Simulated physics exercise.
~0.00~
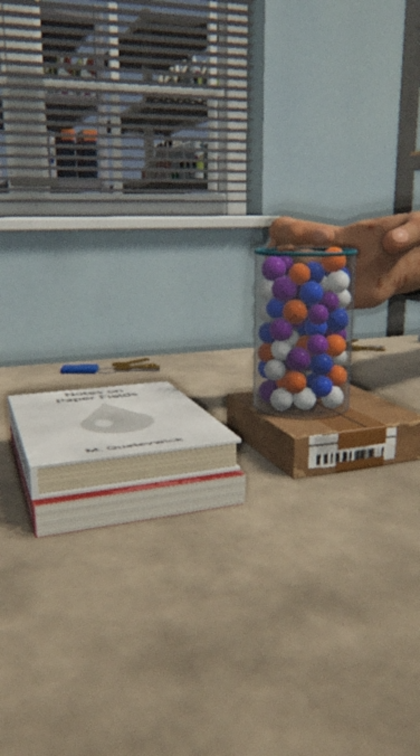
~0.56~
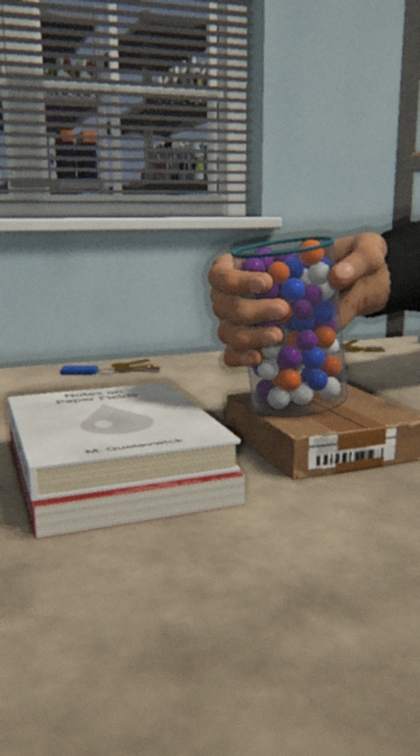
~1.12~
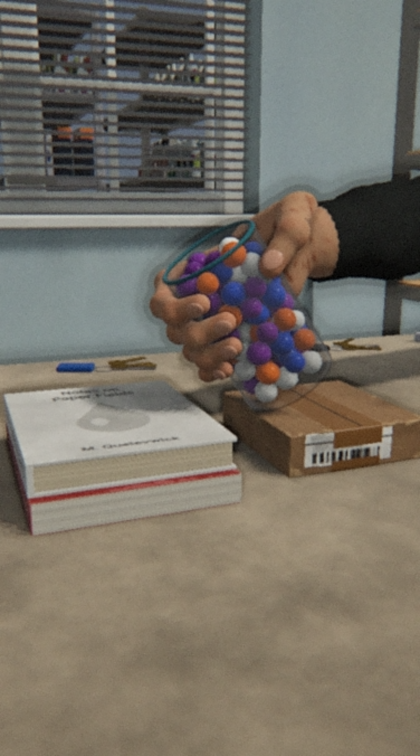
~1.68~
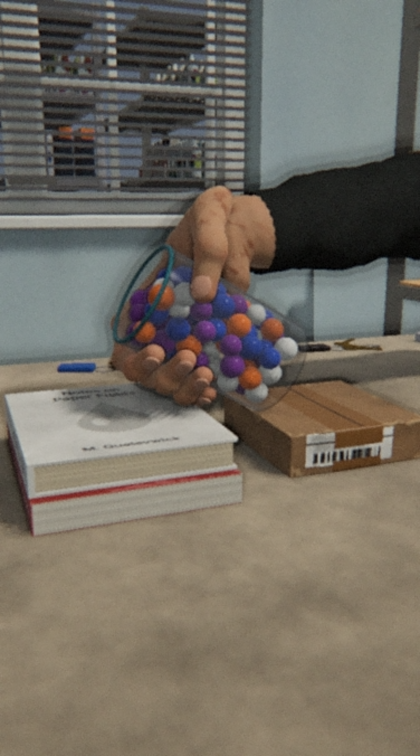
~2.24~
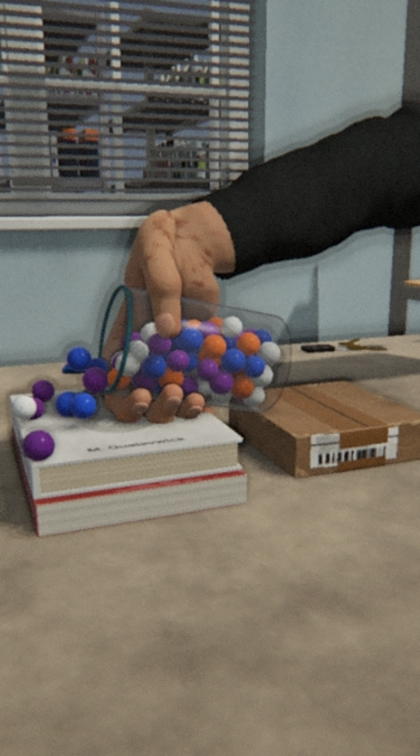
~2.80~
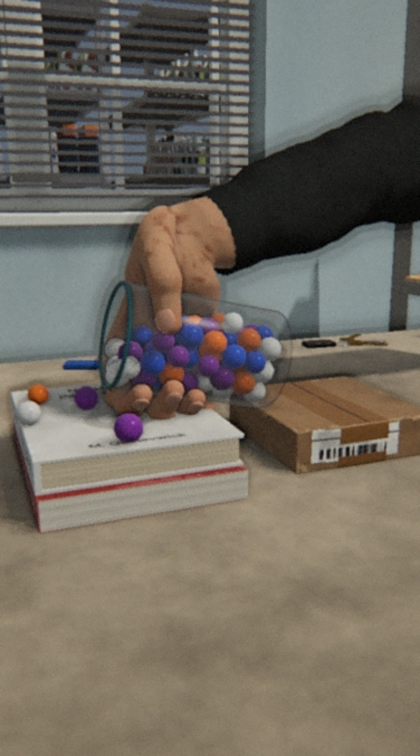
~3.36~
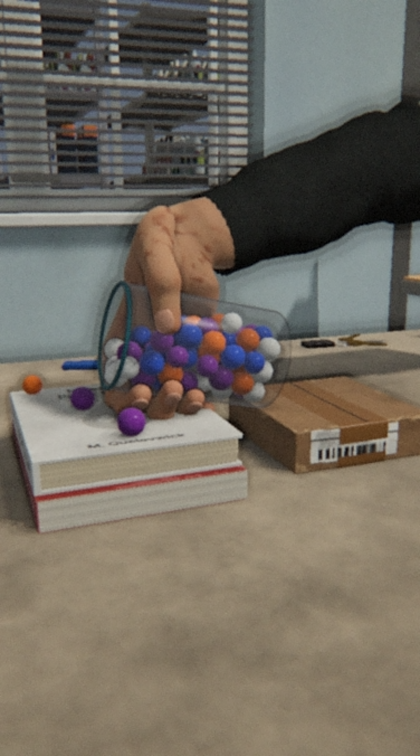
The clip shows a hand gripping an open glass of colourful gumballs on a cardboard box, lifting it and tipping it leftward over a pile of books. Several gumballs tumble out across the books, and the glass ends held on its side there, with most still inside.
